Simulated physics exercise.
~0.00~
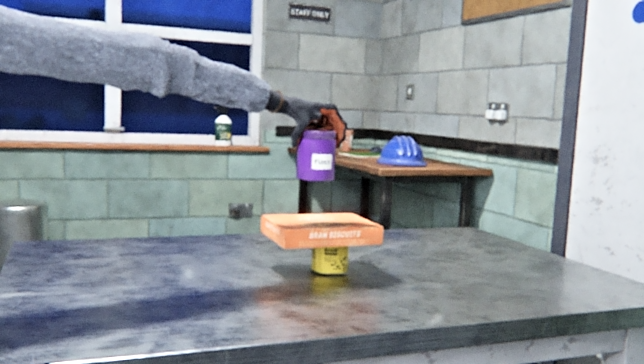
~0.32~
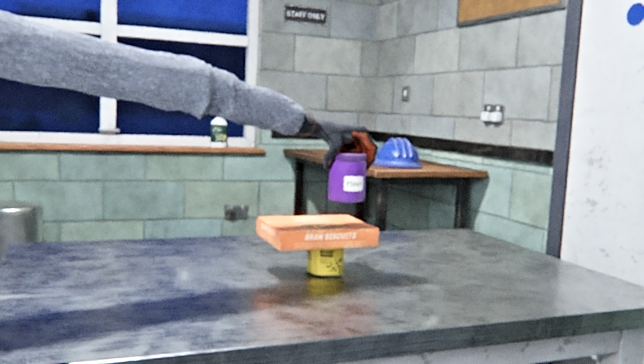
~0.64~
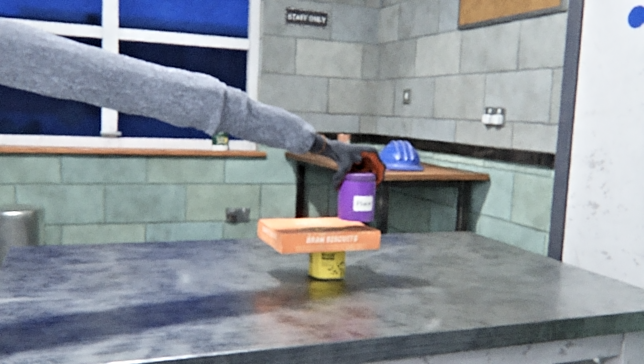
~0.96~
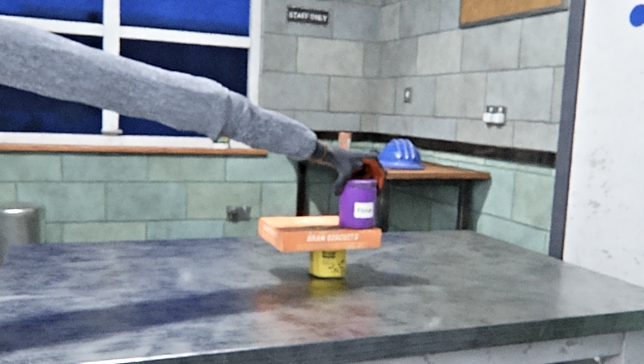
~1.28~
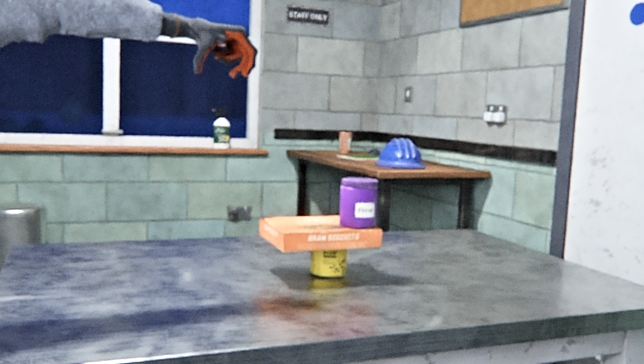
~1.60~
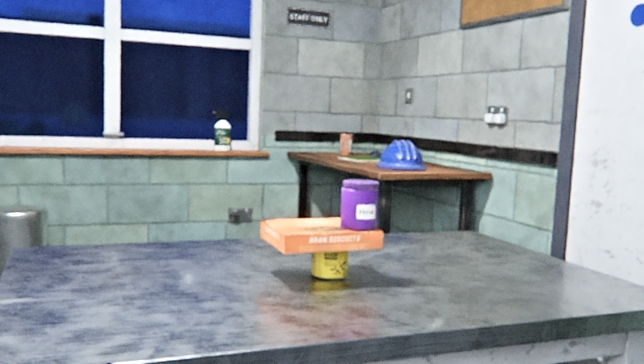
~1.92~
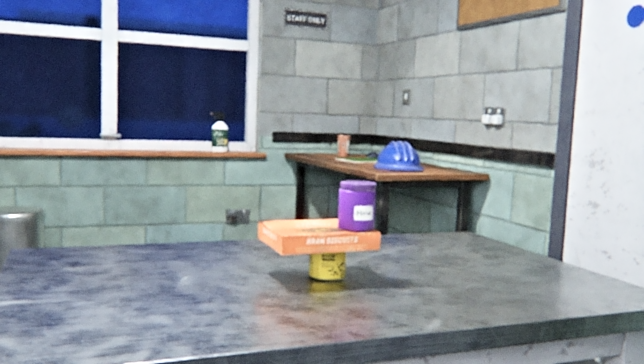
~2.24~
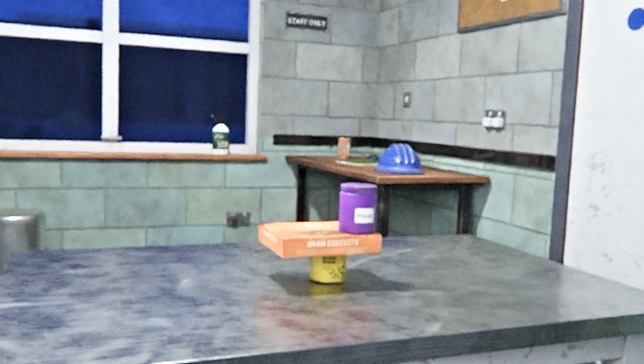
A gloved hand lowers a purple jar onto the right side of an orange packet balanced on a yellow tin, then lets go and withdraws to the left, leaving the jar standing upright and the stack holding steady on the grey table.
